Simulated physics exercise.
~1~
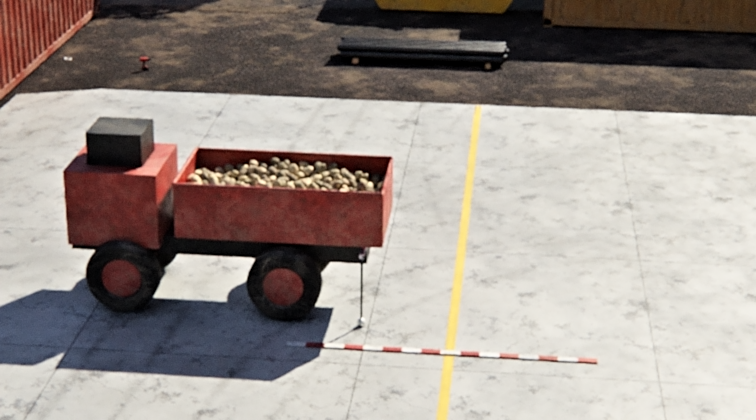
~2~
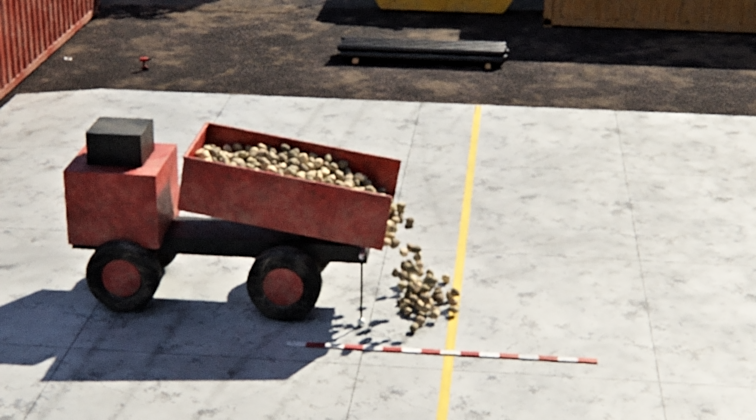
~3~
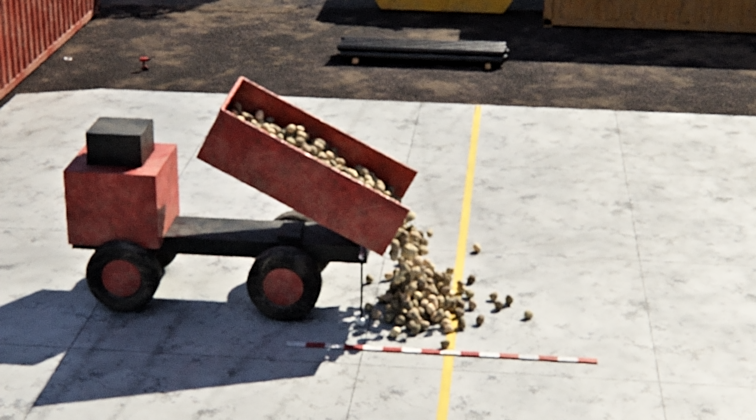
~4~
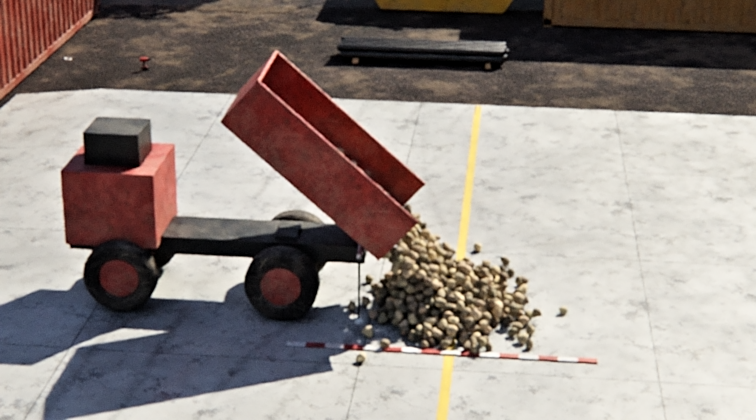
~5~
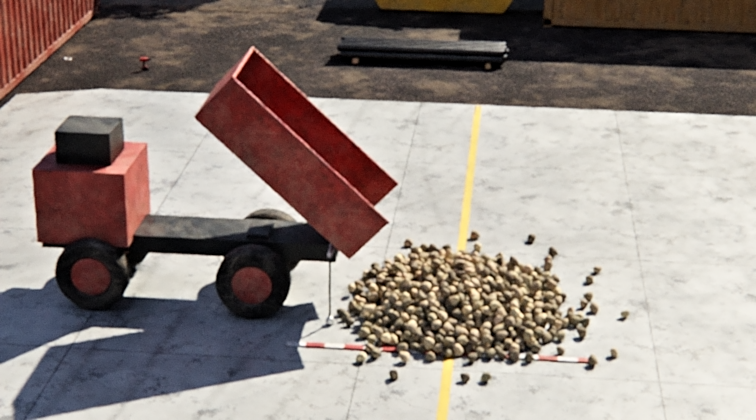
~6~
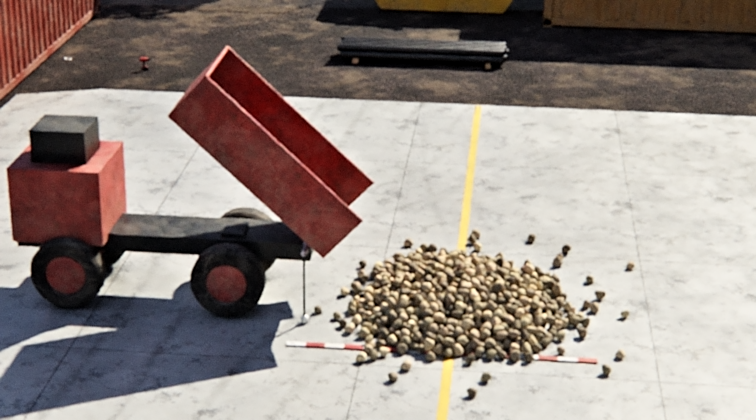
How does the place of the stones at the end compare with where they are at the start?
At the start the stones lie in the level bed of the red truck, left of the yellow line. By the end they are lower and farther right, in a broad heap on the ground that straddles the line.
A red truck bed full of rounded, pale brown stones sits level on a pale paved yard, left of a painted yellow line. The bed tilts up at its front, and stones start spilling from the lower right end onto the ground. As it steepens, more stones pour out, heaping up and spreading across the line and over a red and white striped staff. With the bed steeply raised, the truck draws away to the left and the last stones leave it. It ends with the bed empty and still raised, and a broad mound straddling the line in roughly equal halves.
